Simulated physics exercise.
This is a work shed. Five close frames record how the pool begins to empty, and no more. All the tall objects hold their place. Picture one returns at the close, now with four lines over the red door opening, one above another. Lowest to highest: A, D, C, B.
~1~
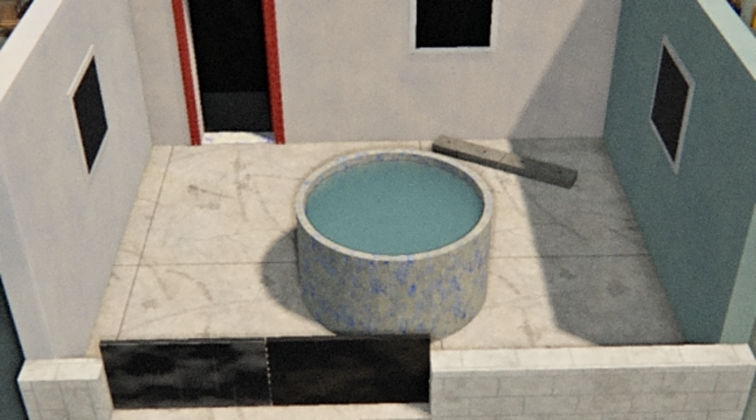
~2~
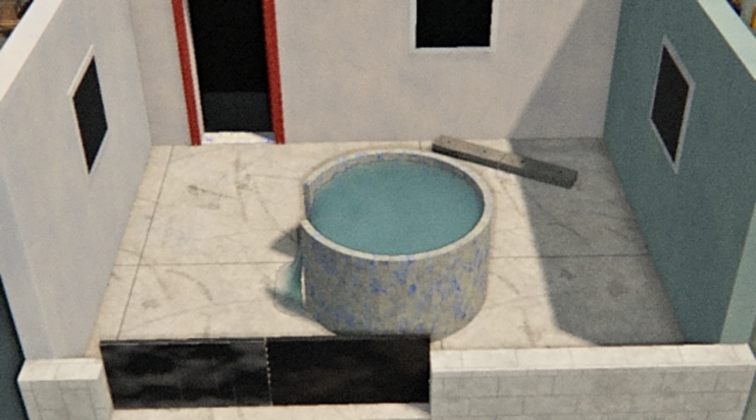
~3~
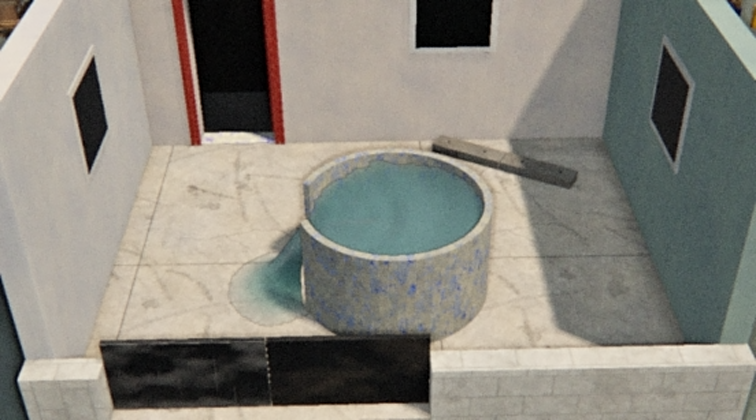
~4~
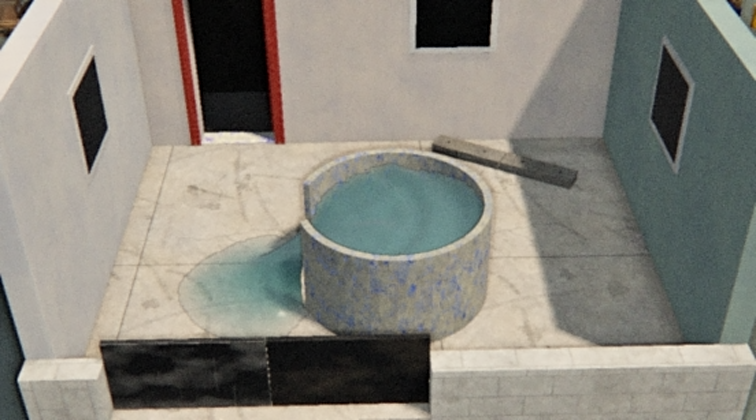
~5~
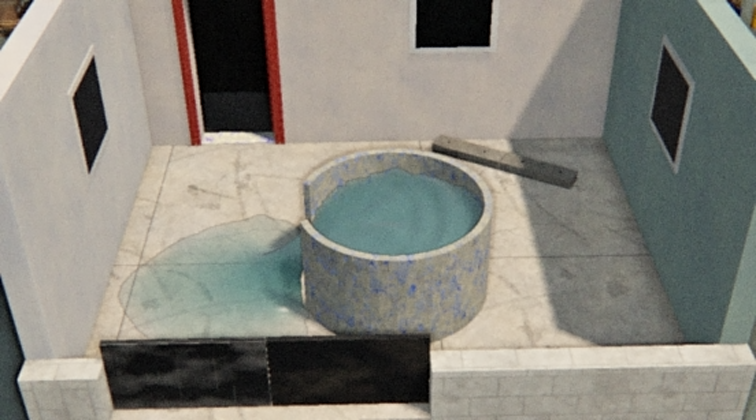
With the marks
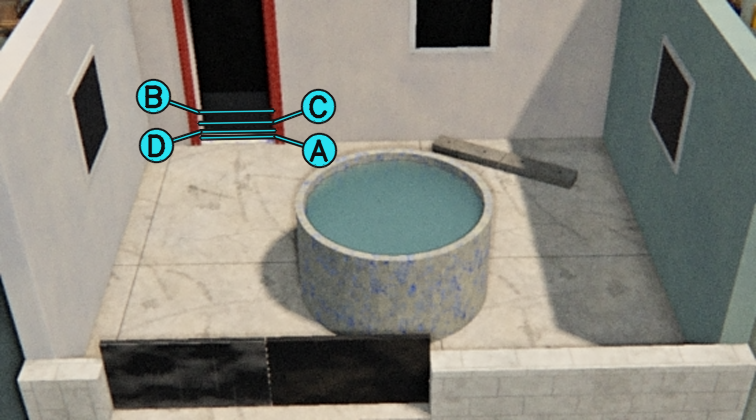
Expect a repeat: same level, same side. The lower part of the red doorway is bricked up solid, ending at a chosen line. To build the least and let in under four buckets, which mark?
The answer is mark D.
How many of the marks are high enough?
Three of them.
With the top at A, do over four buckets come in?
Yes.
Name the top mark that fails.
Mark A.
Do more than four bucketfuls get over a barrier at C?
No.
In cyan, A at (238, 137); B at (235, 111); C at (236, 122); D at (237, 131); from the bottom up A, D, C, B.
For mark A, about 12 bucketfuls get in.
For mark B, nothing gets over.
For mark C, nothing gets over.
For mark D, a bucket or two gets in.
